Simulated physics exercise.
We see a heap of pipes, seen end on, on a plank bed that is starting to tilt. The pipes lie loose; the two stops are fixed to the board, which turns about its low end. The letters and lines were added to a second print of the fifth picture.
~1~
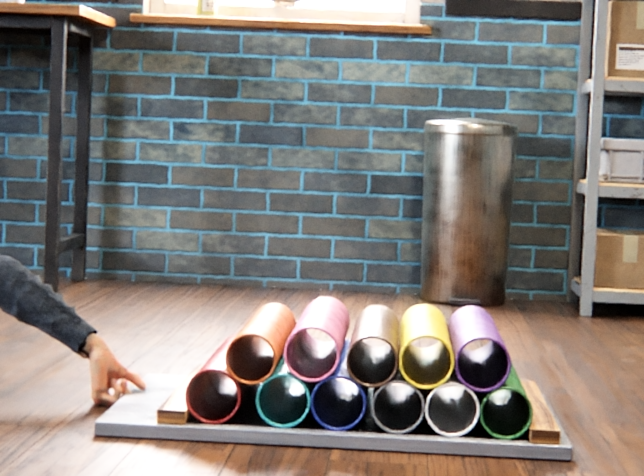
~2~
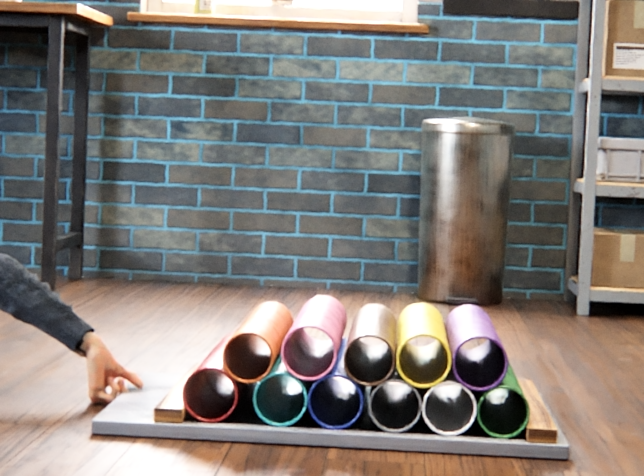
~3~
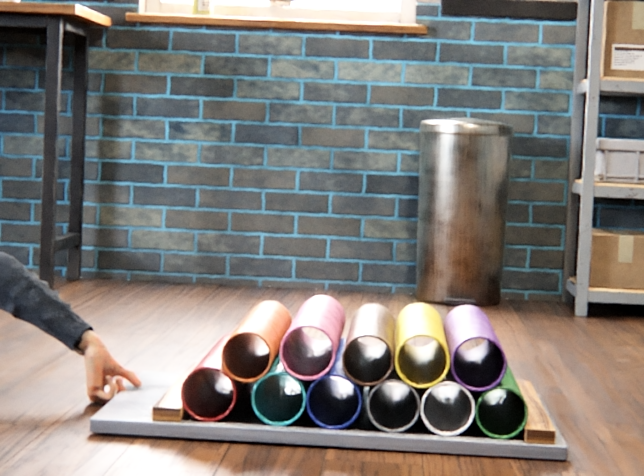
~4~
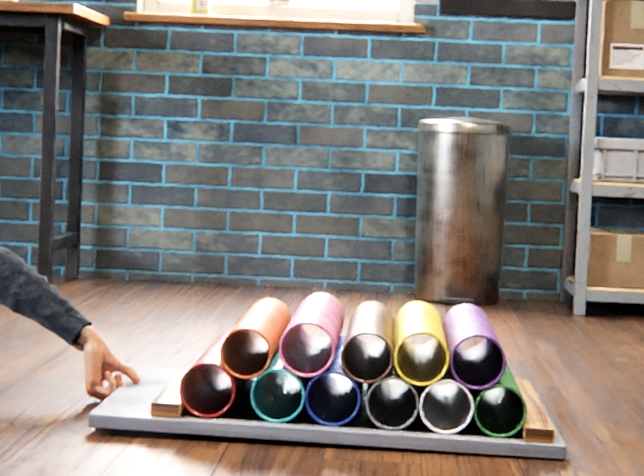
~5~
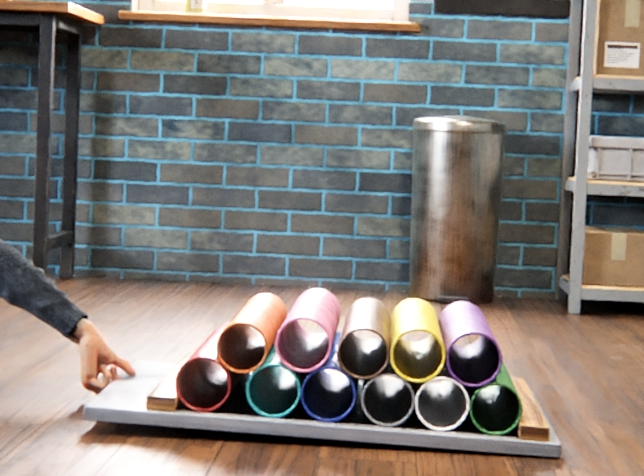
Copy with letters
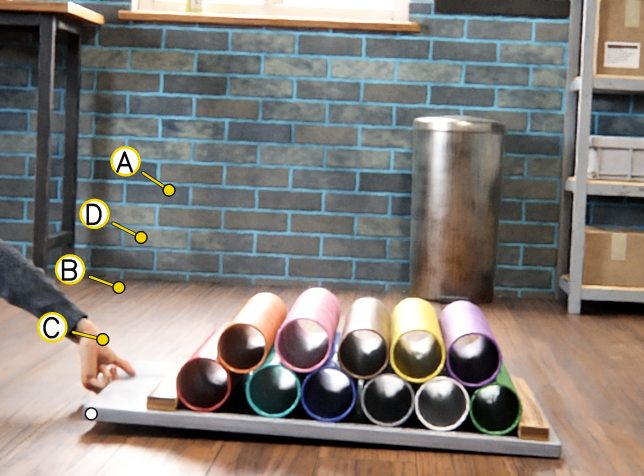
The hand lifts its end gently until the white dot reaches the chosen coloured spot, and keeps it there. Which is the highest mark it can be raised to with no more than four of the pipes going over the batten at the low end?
The answer is mark D.
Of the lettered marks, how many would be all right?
Three of them.
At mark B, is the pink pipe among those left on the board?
Yes, with B.
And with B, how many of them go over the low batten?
The count is none.
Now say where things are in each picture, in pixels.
In the first frame, grey pipe (398, 407); white pipe (453, 410); green pipe (506, 413).
In the second frame, green pipe (503, 412); yellow pipe (424, 361).
In the third frame, board (334, 404); red pipe (209, 394); turquoise pipe (279, 399); blue pipe (334, 402).
In the fourth frame, board (333, 402); red pipe (208, 390); turquoise pipe (278, 396).
In the fifth frame, board (328, 397); red pipe (203, 384); turquoise pipe (274, 391).
On the copy, A at (169, 190); B at (119, 288); C at (103, 340); D at (141, 237); the white dot at (92, 414).
On D. First, board at 15°.
Then, board at 24°.
Finally, board at 24°, none over the low batten.
By contrast, A five over the low batten; B none over the low batten; C none over the low batten.
